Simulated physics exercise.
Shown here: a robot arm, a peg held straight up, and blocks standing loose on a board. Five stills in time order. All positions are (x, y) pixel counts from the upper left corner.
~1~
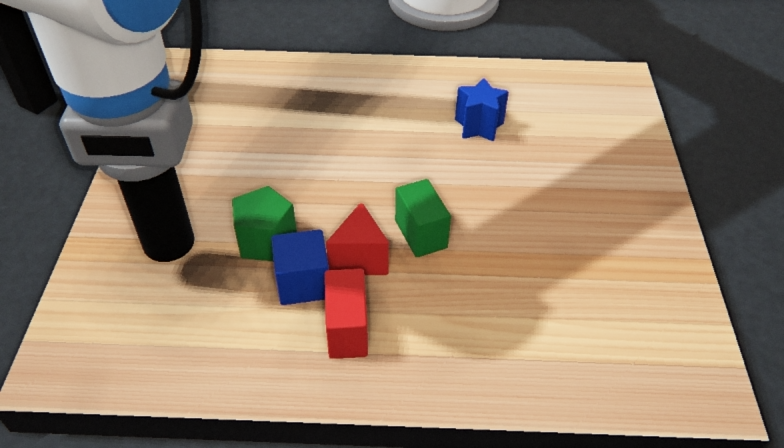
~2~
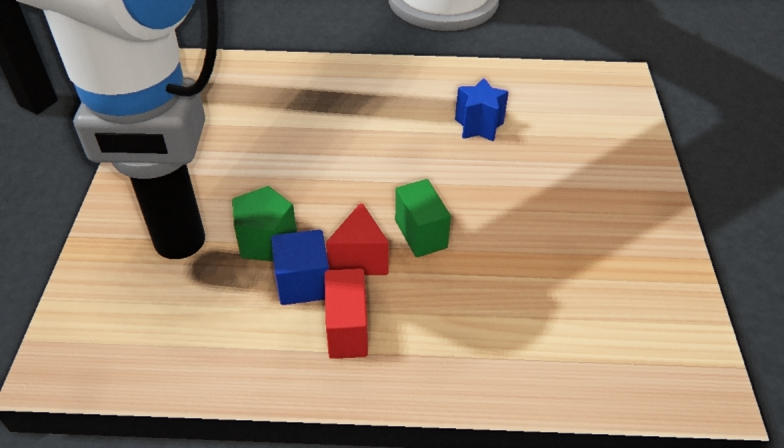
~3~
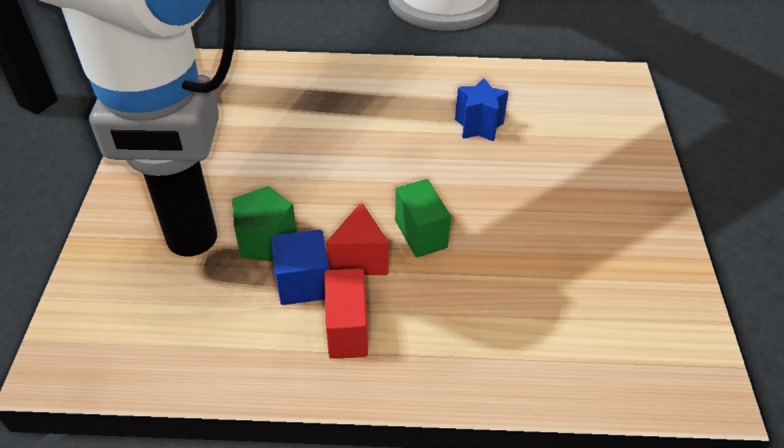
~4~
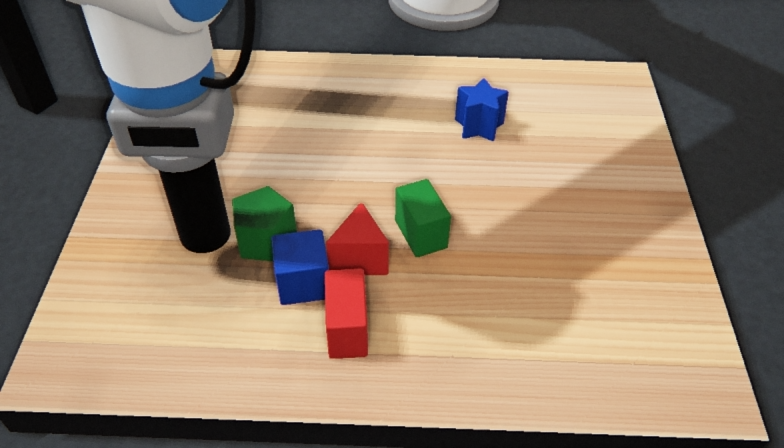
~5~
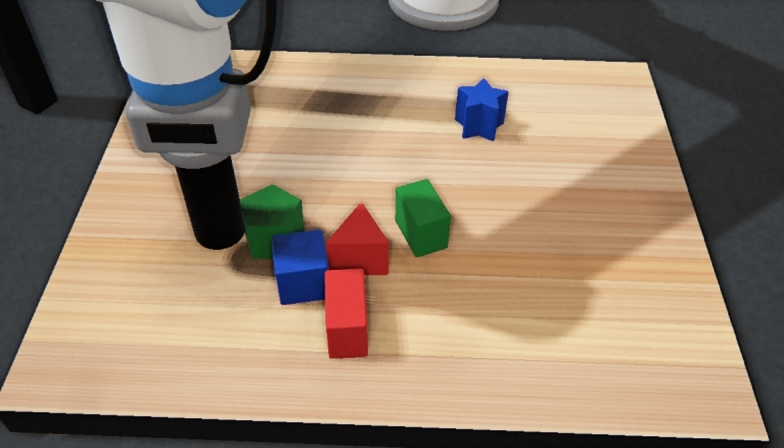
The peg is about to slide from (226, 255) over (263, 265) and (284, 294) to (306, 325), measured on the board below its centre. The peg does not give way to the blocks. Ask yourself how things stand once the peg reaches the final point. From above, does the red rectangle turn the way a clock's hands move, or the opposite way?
It turns clockwise.
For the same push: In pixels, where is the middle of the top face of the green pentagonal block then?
Answer: (296, 204).
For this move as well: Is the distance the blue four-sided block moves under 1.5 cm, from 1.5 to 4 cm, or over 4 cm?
Once the path is done, the blue four-sided block lies more than 4 cm from its present place.
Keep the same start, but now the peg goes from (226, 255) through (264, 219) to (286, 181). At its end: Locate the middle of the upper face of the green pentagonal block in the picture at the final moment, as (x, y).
My estimate: (318, 180).
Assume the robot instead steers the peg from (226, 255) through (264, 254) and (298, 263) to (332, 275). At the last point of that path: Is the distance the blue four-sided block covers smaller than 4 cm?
No.
The first path, step by step. One third of the way, peg (259, 242); green pentagonal block (296, 204), turned 35° anticlockwise; blue four-sided block (309, 255); red rectangle (351, 301); red triangle (364, 228).
Two thirds of the way, peg (280, 271); green pentagonal block (296, 204), turned 35° anticlockwise; blue four-sided block (337, 271), turned 40° anticlockwise; red rectangle (367, 306), turned 35° clockwise; red triangle (371, 227), turned 25° anticlockwise.
At the end, peg (302, 302); green pentagonal block (296, 204), turned 35° anticlockwise; blue four-sided block (356, 286), turned 85° anticlockwise; red rectangle (404, 313), turned 45° clockwise; red triangle (371, 227), turned 25° anticlockwise.
